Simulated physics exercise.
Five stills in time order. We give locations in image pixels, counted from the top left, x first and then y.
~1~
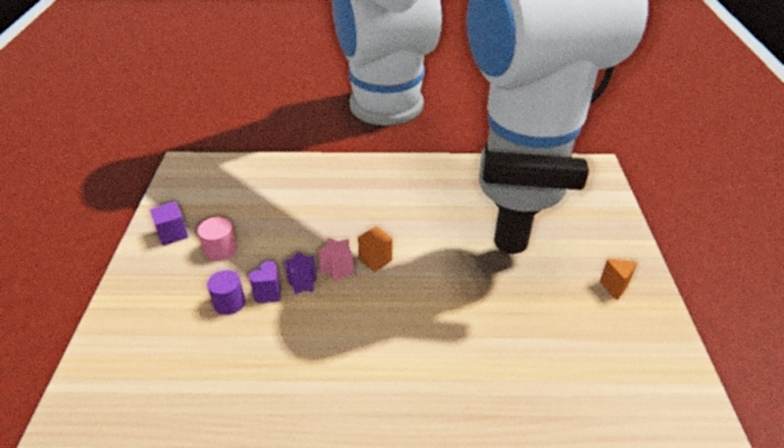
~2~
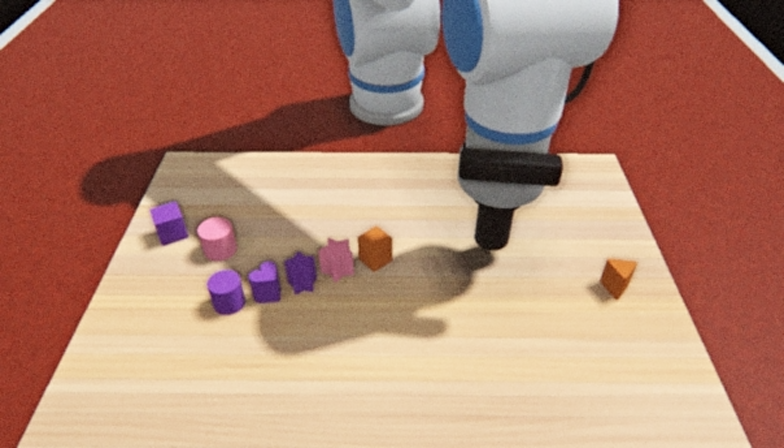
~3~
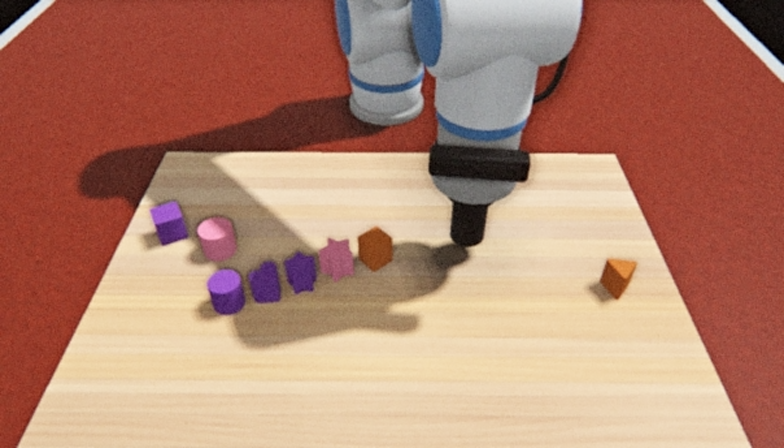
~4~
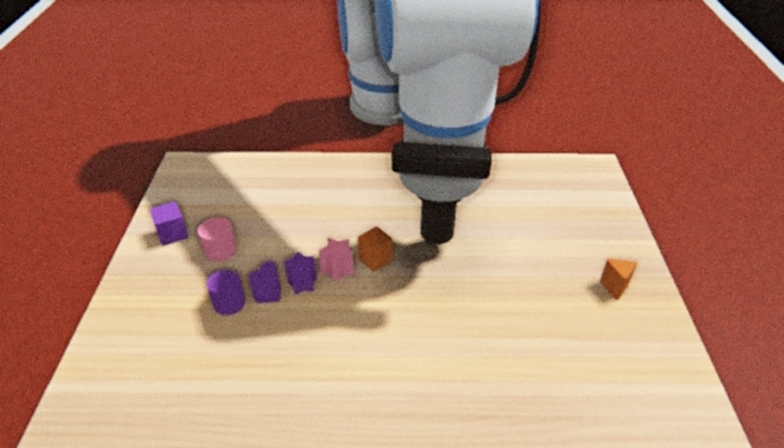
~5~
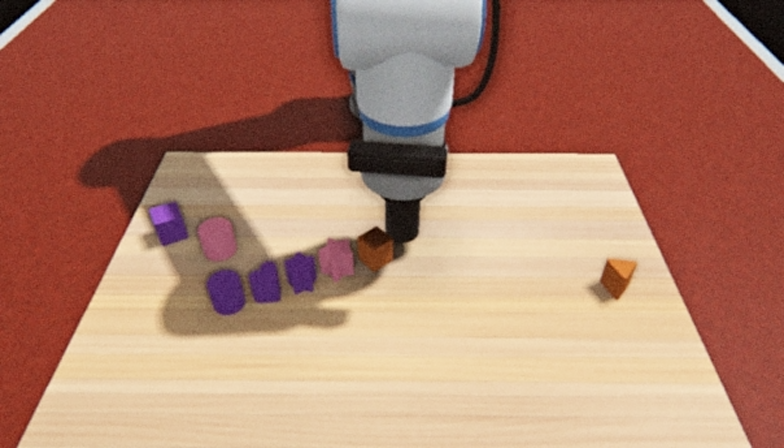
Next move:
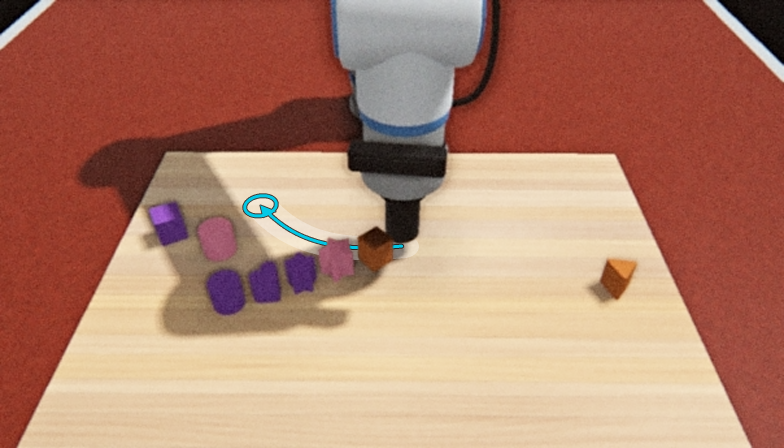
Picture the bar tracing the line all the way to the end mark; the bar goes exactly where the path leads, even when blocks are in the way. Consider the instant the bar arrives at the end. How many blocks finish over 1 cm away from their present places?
Two get moved.
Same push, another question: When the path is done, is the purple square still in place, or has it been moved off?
At the end of the path, it will still be in place.
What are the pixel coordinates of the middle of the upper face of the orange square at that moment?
Answer: (347, 247).
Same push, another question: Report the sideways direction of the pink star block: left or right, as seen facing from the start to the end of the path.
The pink star block is shifted sideways to the left, facing along the path from start to end.
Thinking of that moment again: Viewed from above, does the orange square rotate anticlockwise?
Yes, I think so.
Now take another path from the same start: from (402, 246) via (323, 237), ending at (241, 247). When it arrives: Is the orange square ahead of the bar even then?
In short: No.
The line goes from (402, 246) over (344, 247) and (293, 232) to (261, 206).
On the path given first. One third of the way, bar (343, 233); purple star block (296, 264); pink star block (319, 253); orange square (347, 247), turned 40° anticlockwise.
Two thirds of the way, bar (291, 217); purple star block (296, 264); pink star block (319, 253); orange square (347, 247), turned 40° anticlockwise.
At the end, bar (258, 192); purple square unmoved; pink circular block unmoved; purple star block (296, 264); pink star block (319, 253); orange square (347, 247), turned 40° anticlockwise.
